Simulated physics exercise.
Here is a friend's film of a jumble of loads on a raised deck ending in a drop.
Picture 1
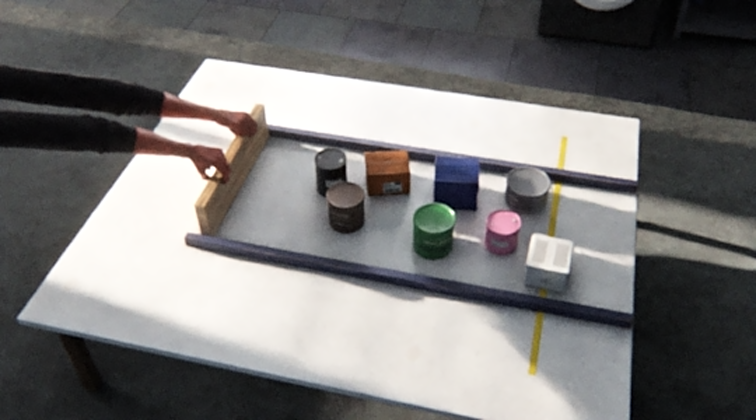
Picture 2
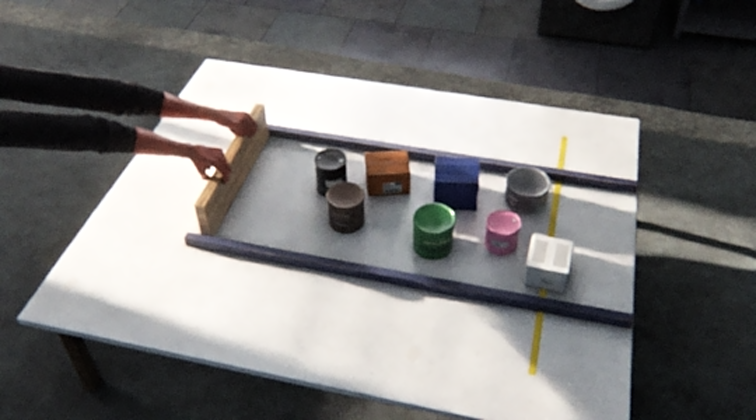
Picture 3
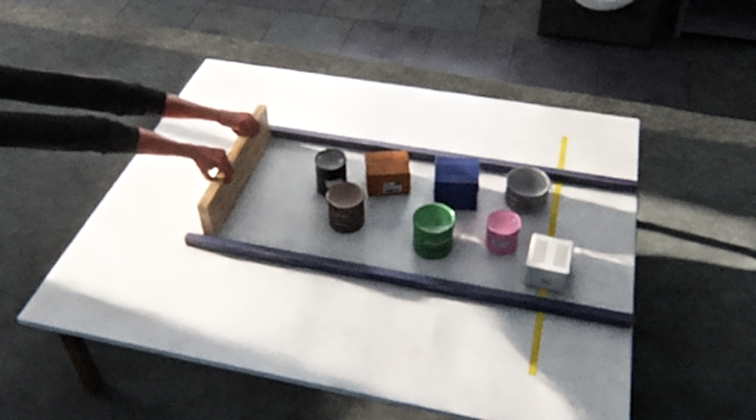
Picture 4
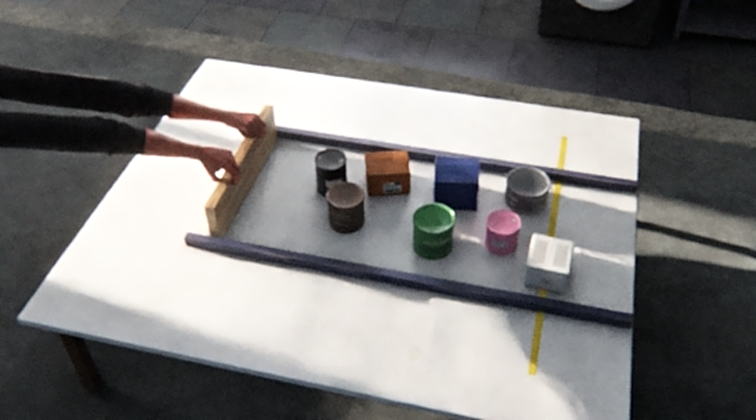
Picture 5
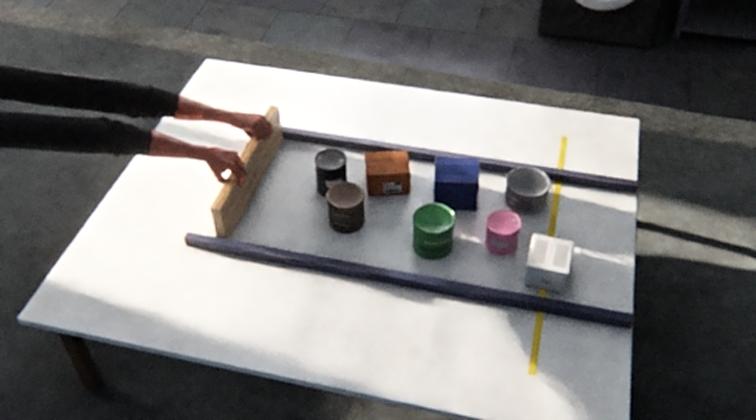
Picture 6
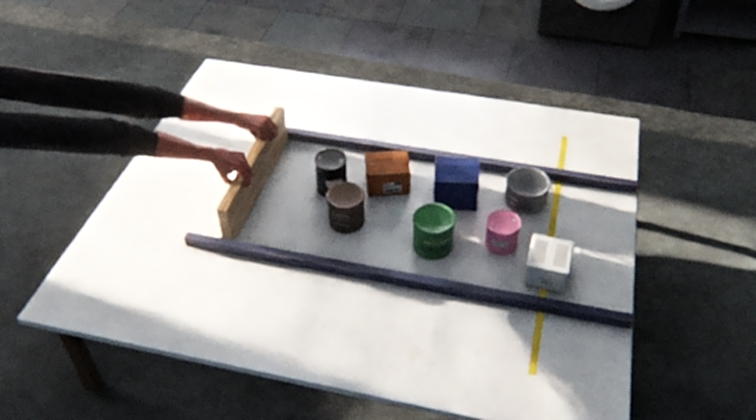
On a white tabletop, two hands sliding a wooden plank slightly right between dark rails, the assorted cans and boxes staying still.
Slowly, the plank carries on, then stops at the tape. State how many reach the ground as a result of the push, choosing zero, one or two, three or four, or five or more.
One or two reach the ground.
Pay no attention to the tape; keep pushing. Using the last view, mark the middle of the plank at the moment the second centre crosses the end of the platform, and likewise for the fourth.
First roughly (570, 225), later roughly (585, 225).
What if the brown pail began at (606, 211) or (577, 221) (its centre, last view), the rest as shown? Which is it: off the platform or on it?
At the first spot it tips off, and at the second it remains.
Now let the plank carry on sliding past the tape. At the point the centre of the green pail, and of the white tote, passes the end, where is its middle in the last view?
The middle is at (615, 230) when it's the green pail, and at (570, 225) when it's the white tote.
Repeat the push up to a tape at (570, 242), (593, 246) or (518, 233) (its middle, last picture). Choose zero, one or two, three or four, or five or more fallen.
Place one: One or two; place two: Three or four; place three: Zero.
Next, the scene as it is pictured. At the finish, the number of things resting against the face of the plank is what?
At rest, 4 are in contact.
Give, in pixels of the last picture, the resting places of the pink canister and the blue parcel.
Pink canister at (600, 236), blue parcel at (616, 199).
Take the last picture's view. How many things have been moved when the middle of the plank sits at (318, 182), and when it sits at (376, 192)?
The number moved is 1 and then 4.
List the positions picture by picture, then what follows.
In the first frame, white tote (548, 264); grey pail (527, 191); pink canister (502, 233); plank (235, 168); tape (551, 238).
In the second frame, grey pail (527, 191); black canister (331, 173).
In the third frame, pink canister (502, 233); brown pail (346, 208).
In the fourth frame, white tote (548, 264); orange box (387, 173).
In the fifth frame, grey pail (527, 191); blue parcel (456, 183).
In the sixth frame, white tote (548, 264); grey pail (527, 191); pink canister (502, 233); plank (255, 172); tape (551, 238).
A little later, none off yet; white tote at rest near (548, 264); grey pail at rest near (527, 191); pink canister at rest near (502, 233).
When it is over, the number that fall off is one or two; down, grey pail.
